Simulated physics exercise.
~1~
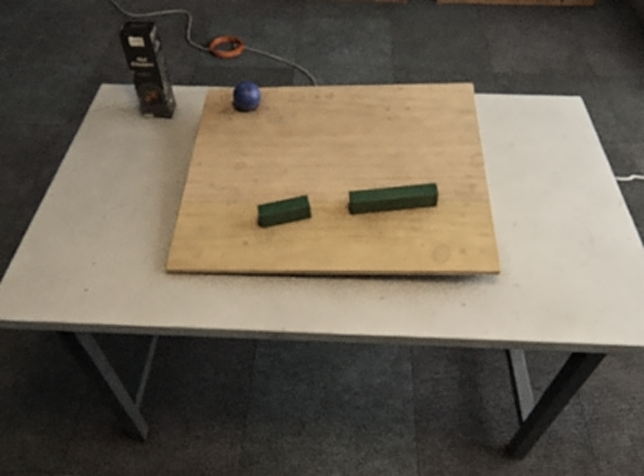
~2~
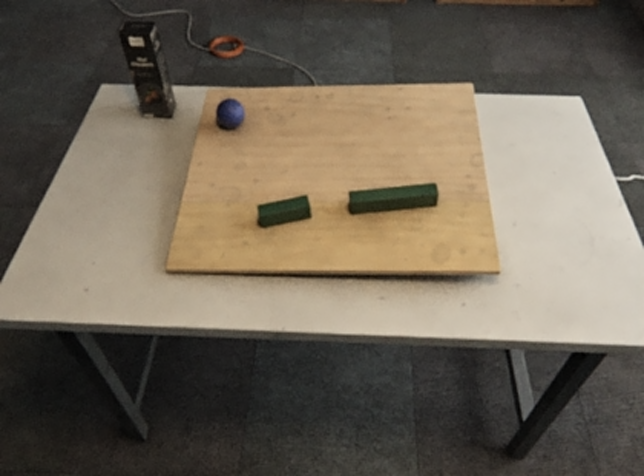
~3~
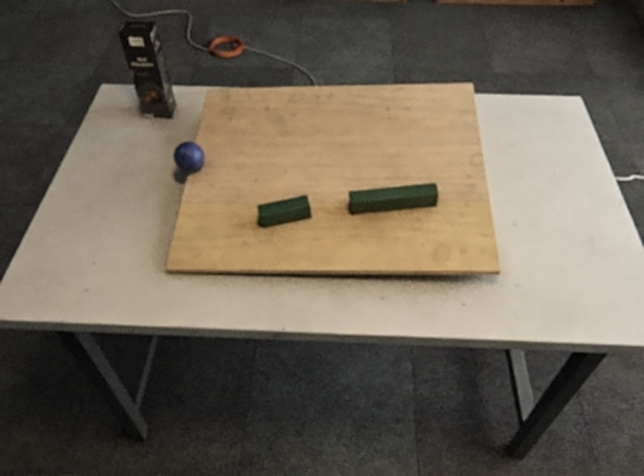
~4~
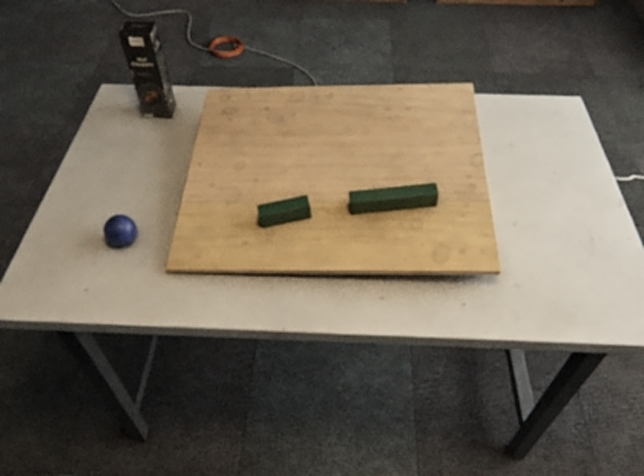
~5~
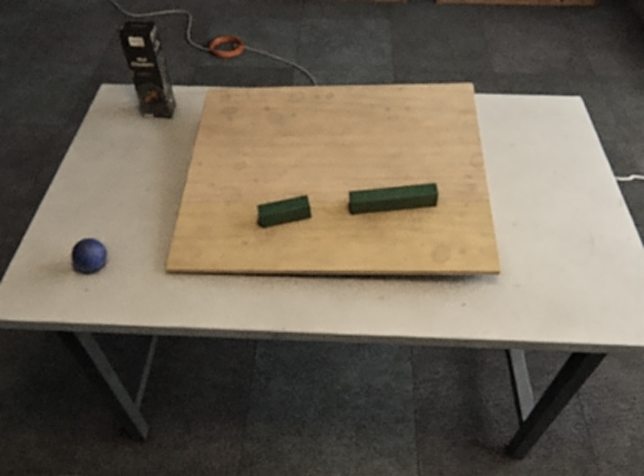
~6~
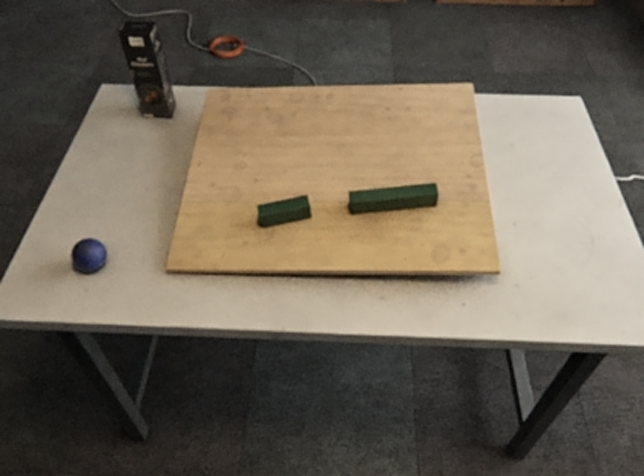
The clip opens on a tilted wooden board resting on a pale table, with a blue ball near its top left corner, two green blocks lying across its lower half, and a black carton standing just beyond its upper left side. The ball moves left and down the board, staying clear of the blocks. It reaches the left edge and passes over it onto the tabletop. It keeps travelling left and toward the near side of the table, then comes to rest near the table's left side. The board, blocks and carton stay in place throughout.
